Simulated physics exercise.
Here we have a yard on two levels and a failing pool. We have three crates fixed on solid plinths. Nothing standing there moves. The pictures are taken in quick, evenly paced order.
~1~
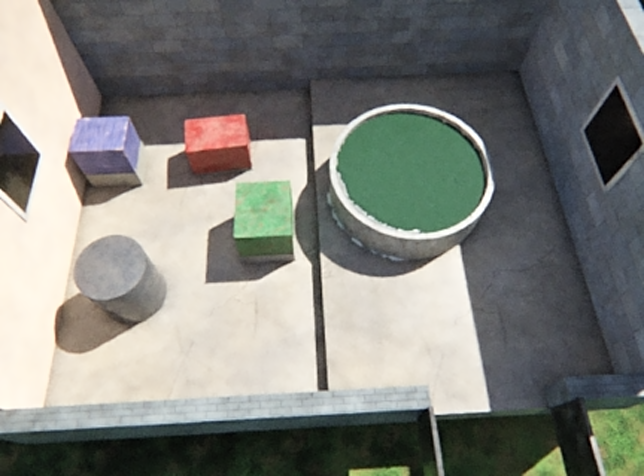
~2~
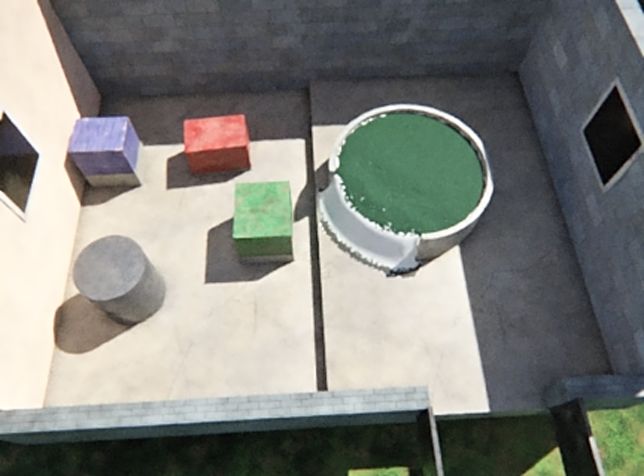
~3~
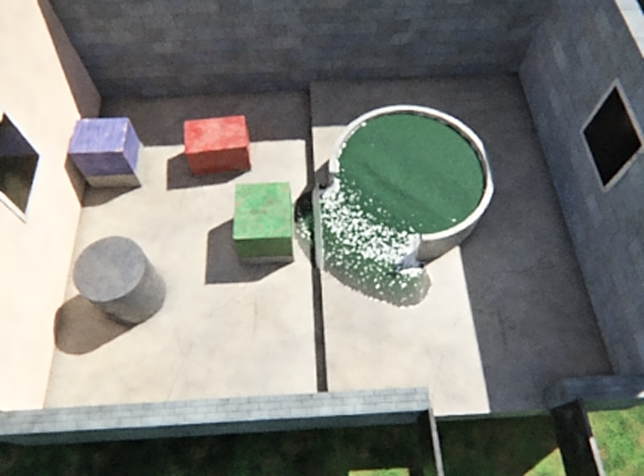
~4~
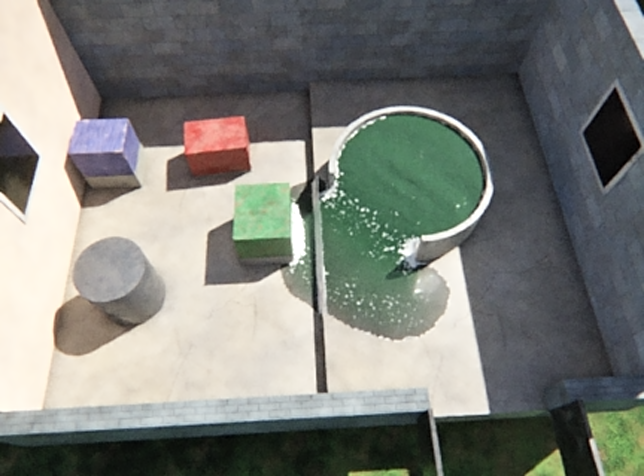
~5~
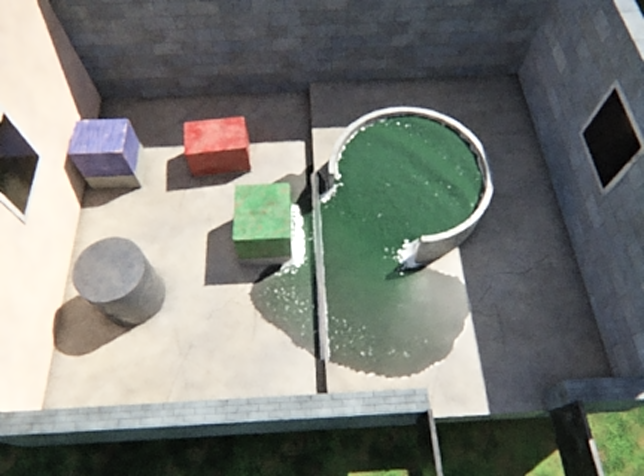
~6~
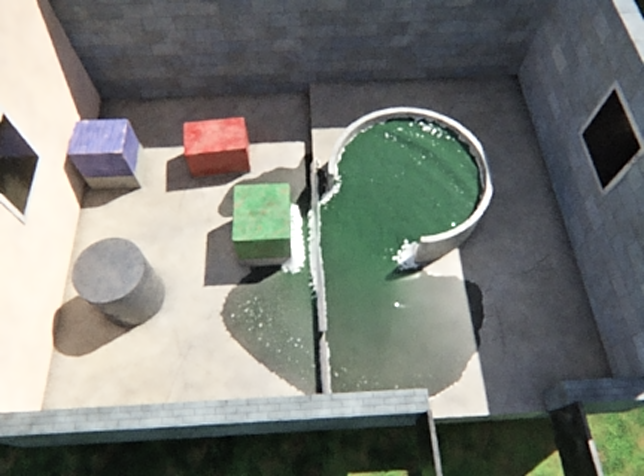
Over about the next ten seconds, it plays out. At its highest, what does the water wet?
At the end, the red crate will meet the water, the blue crate will avoid the water, the green crate will meet the water.
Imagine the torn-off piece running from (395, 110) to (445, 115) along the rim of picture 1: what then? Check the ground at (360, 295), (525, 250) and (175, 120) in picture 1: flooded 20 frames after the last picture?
The first comes out untouched, the second soaked, the third soaked.
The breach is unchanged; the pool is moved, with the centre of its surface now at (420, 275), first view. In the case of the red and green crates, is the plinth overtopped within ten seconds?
One by one: The red crate takes water; the green crate is spared.
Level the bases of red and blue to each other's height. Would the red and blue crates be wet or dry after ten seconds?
Taking them in turn, the red crate stays unflooded and the blue crate gets reached.
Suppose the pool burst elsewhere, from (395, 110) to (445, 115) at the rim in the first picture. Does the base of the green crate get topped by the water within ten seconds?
One at a time, the green crate is still clear.
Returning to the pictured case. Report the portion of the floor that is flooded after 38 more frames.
Estimated share: Around 65 %.
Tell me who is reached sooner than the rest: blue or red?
The red crate, then.
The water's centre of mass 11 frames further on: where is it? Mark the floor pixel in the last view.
(318, 276).
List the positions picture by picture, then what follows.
In the first picture, still water in the pool at (411, 170).
In the second picture, the front is at (322, 193), out from the gap at (360, 232).
In the third picture, water pours out at (360, 235) and has run to (412, 299).
In the fourth picture, the front is at (412, 332), out from the gap at (360, 236).
In the fifth picture, water pours out at (359, 237) and has run to (411, 366).
In the sixth picture, the front is at a hidden place, out from the gap at (359, 237).
A moment on, water covers 25 % of the floor; the red crate water round its plinth, the blue crate not reached, the green crate water round its plinth.
Next, water covers 40 % of the floor; the red crate water round its plinth, the blue crate water round its plinth, the green crate water round its plinth.
Then, water covers 50 % of the floor; the red crate water round its plinth, the blue crate water round its plinth, the green crate water round its plinth.
Later, water covers 65 % of the floor; the red crate water round its plinth, the blue crate water round its plinth, the green crate water round its plinth.
In the end, water covers 65 % of the floor; the red crate was topped, the blue crate stayed above the water, the green crate was topped.
